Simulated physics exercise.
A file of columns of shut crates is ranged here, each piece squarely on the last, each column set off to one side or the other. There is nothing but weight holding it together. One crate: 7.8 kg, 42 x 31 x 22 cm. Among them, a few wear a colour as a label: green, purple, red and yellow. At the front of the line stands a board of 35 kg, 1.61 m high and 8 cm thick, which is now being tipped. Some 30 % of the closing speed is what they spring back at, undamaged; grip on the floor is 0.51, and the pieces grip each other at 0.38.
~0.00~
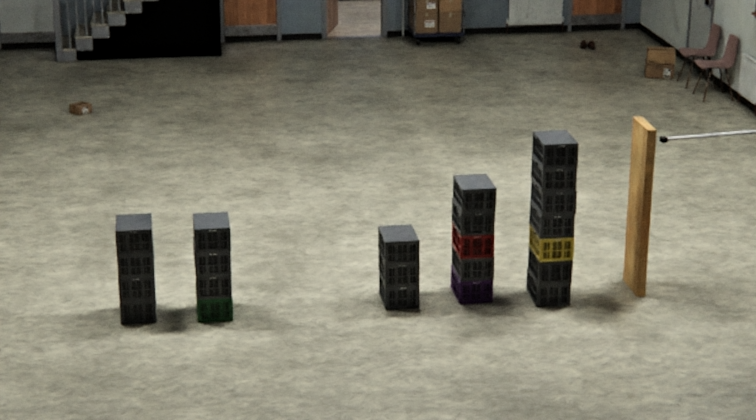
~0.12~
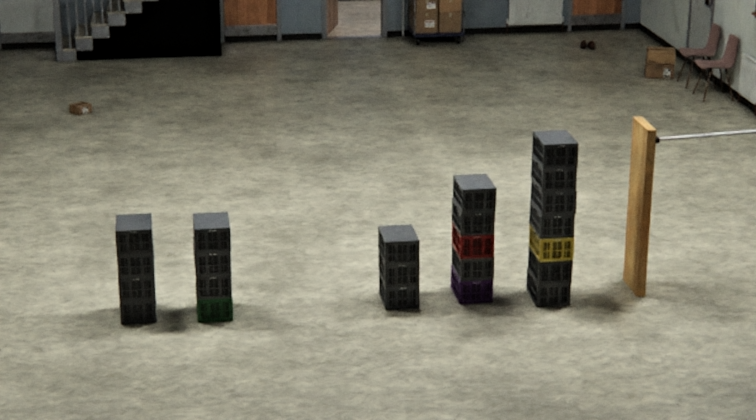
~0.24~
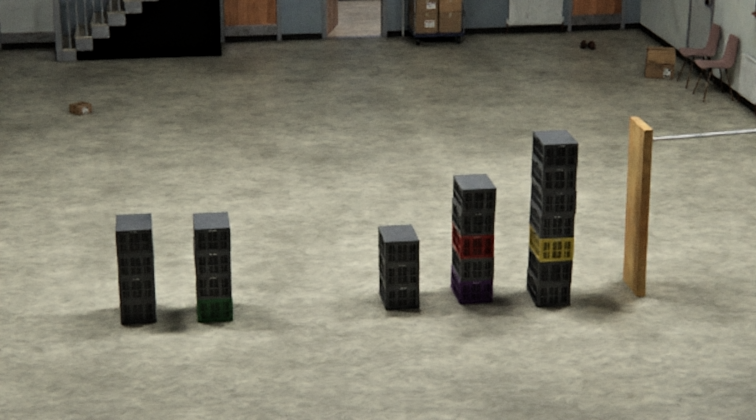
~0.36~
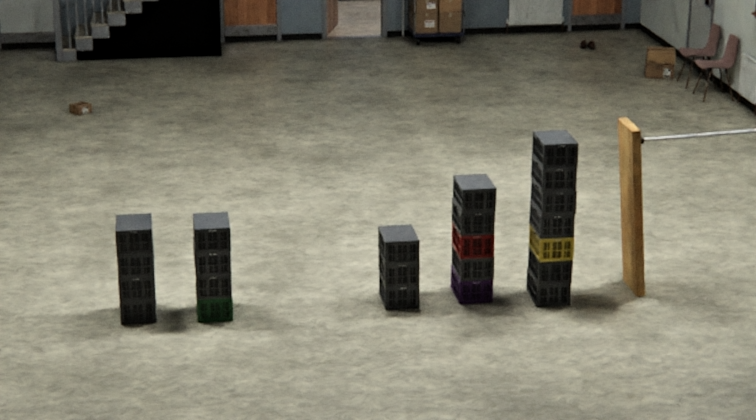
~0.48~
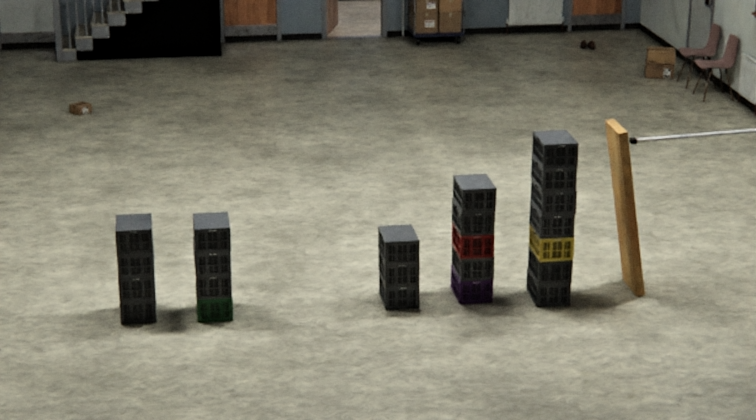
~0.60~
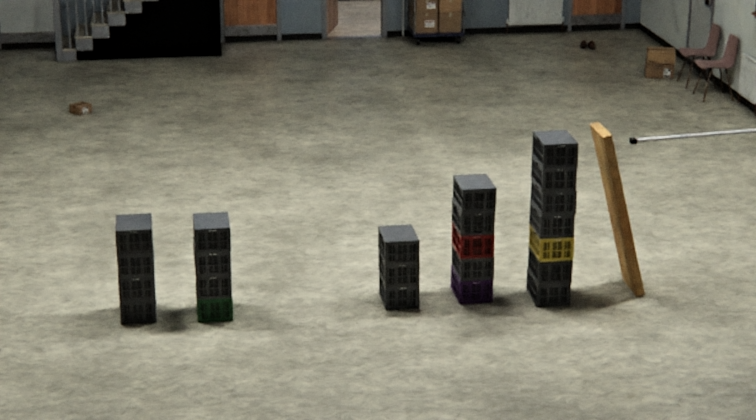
A rod pushing the top of an upright wooden board, tilting it left toward stacks of dark crates with coloured ones among them.
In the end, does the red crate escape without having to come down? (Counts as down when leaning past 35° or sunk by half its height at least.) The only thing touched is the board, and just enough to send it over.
No. Down.
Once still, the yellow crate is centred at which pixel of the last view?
It comes to rest around (517, 294) in the last view.
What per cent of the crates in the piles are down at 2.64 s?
By that time it is 50 percent.
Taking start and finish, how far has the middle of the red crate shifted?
I'd put it at near 70 cm.
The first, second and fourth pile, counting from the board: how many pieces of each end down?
The pieces tally runs first 5, then second 4, then fourth 0.
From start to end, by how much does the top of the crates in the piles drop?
Roughly 65 centimetres.
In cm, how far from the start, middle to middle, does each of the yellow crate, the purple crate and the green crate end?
I'd estimate yellow at 60 cm, purple at 0 cm and green at 0 cm.
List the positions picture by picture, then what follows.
In the first picture (places mark the middle of the side facing us), pole end (665, 140) 12 cm short, board 0° from upright; red crate (477, 247); yellow crate (557, 250); purple crate (476, 292); the rest undisturbed.
In the second picture, pole end (658, 141) 49 mm short, board 0° from upright; red crate (477, 247).
In the third picture, pole end 24 mm in, board 1° from upright; red crate (477, 247).
In the fourth picture, pole end (642, 141) 10 cm in, board 5° from upright; red crate (477, 247); the rest undisturbed.
In the fifth picture, pole end (635, 142) 16 cm in, board 9° from upright; red crate (477, 247); the rest undisturbed.
In the sixth picture, pole end (635, 142) 16 cm in, stopped, board 15° from upright; red crate (477, 247); yellow crate (557, 250); purple crate (476, 292); the rest undisturbed.
After 1.46 s, board 43° from upright; 1 of the 23 crates down; red crate unmoved; yellow crate leaning 29°.
After 1.98 s, board 64° from upright; 6 of the 23 crates down; red crate leaning 28°; yellow crate leaning 68°, 30 cm lower.
After 2.64 s, board 67° from upright; 11 of the 23 crates down; red crate 22 cm lower; yellow crate on its side.
At rest (4.0 s), board 63° from upright; 11 of the 23 crates down; red crate 22 cm lower; yellow crate on its side; green crate unmoved. As the last picture would show them, middles, red crate near (400, 264), yellow crate near (517, 294).
